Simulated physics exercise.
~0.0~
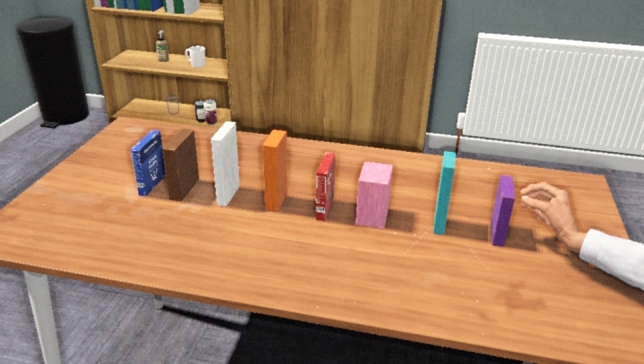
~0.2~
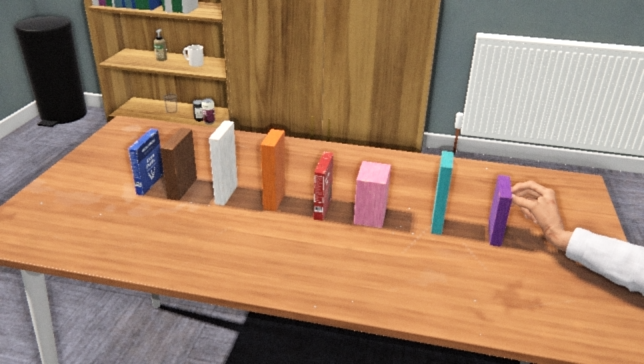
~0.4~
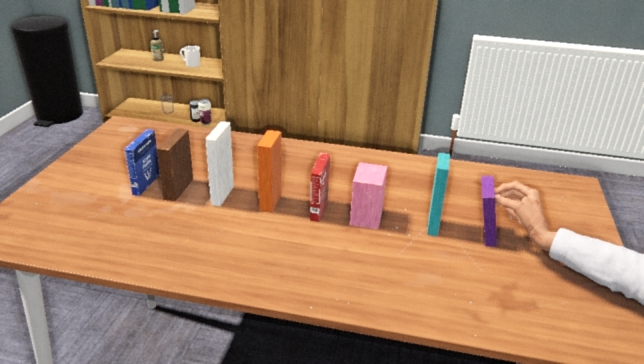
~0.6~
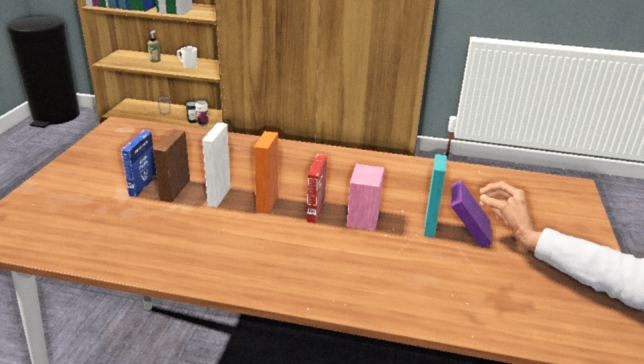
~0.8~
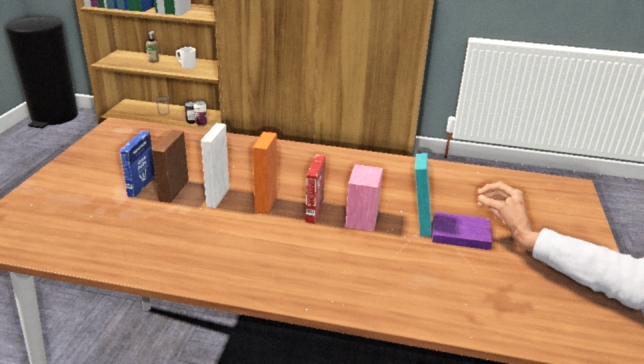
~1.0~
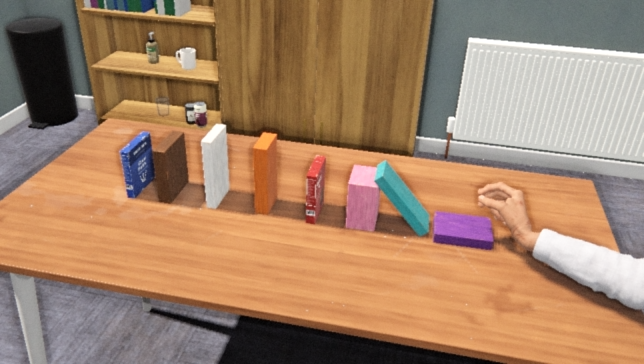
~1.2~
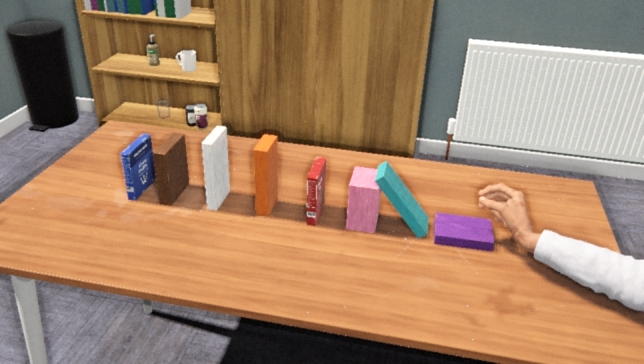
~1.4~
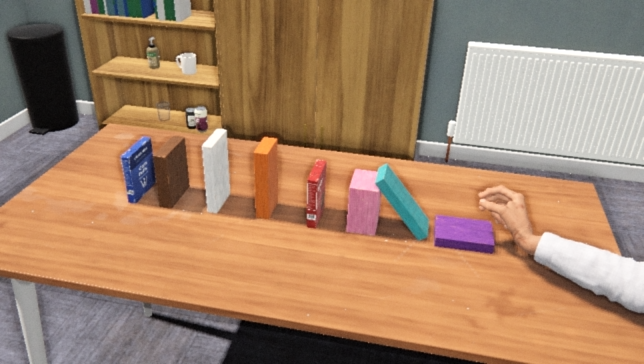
On a wooden table, a hand topples the purple board, and the turquoise one tips against the pink block.
